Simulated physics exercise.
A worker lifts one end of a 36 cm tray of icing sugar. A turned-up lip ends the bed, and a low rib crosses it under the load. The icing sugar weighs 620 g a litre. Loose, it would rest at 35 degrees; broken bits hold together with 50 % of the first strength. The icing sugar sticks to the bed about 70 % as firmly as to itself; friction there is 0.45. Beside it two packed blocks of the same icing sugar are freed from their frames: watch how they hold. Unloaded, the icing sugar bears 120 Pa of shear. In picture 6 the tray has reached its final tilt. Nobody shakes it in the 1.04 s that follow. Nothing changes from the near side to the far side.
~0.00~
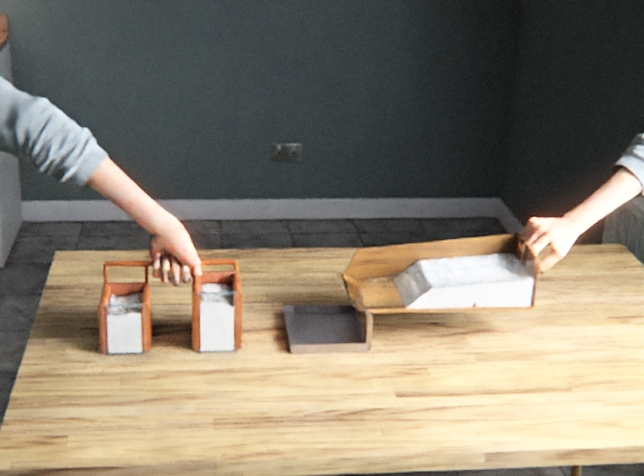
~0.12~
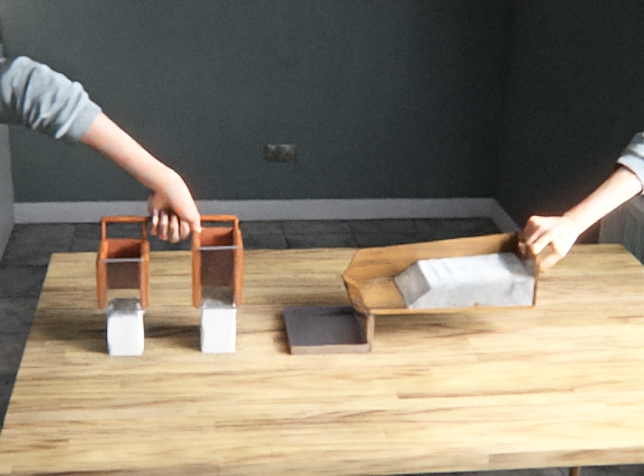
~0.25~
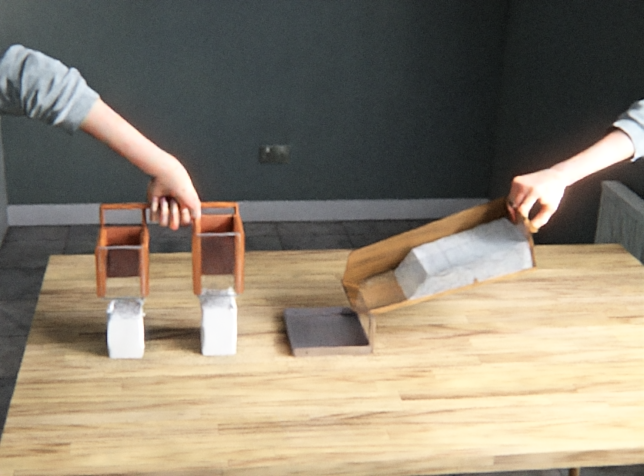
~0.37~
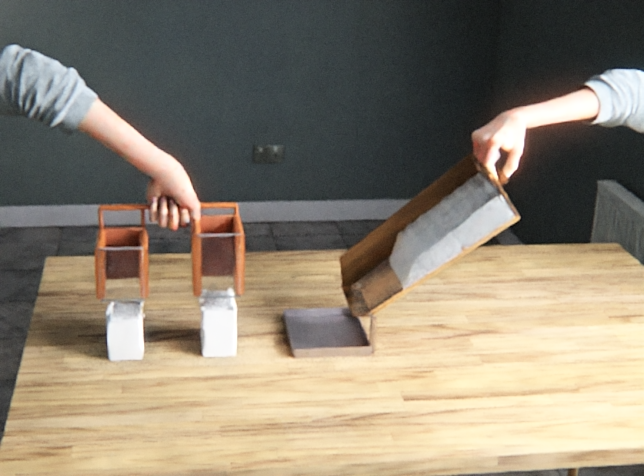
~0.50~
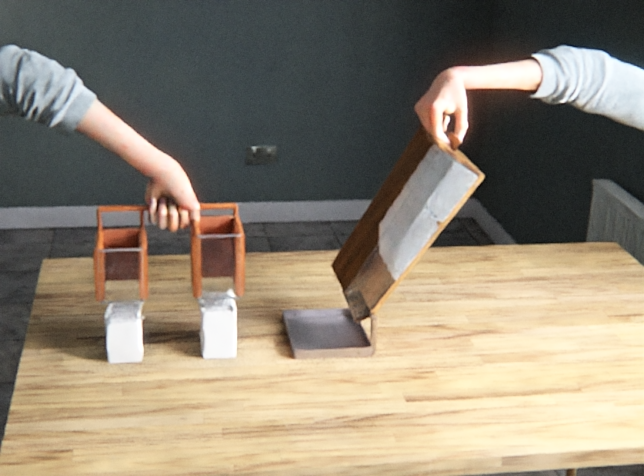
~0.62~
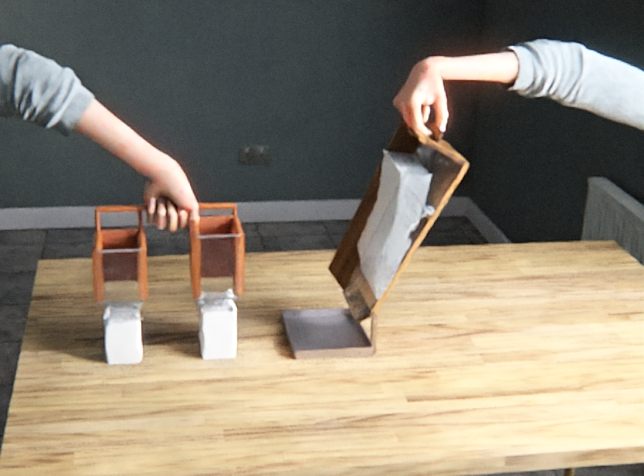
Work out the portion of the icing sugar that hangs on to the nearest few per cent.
Expect roughly 8 %.
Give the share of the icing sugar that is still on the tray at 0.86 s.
About 14 %.
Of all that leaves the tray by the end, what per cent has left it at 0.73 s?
About 10 %.
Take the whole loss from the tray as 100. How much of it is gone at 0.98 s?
About 100 %.
After 0.73 s, the tilt is 61 degrees and 92 % is on the bed.
After 0.86 s, the tilt is 61 degrees and 14 % is on the bed.
After 0.98 s, the tilt is 61 degrees and 8 % is on the bed.
After 1.11 s, the tilt is 61 degrees and 8 % is on the bed.
After 1.63 s, the tilt is 61 degrees and 8 % is on the bed.
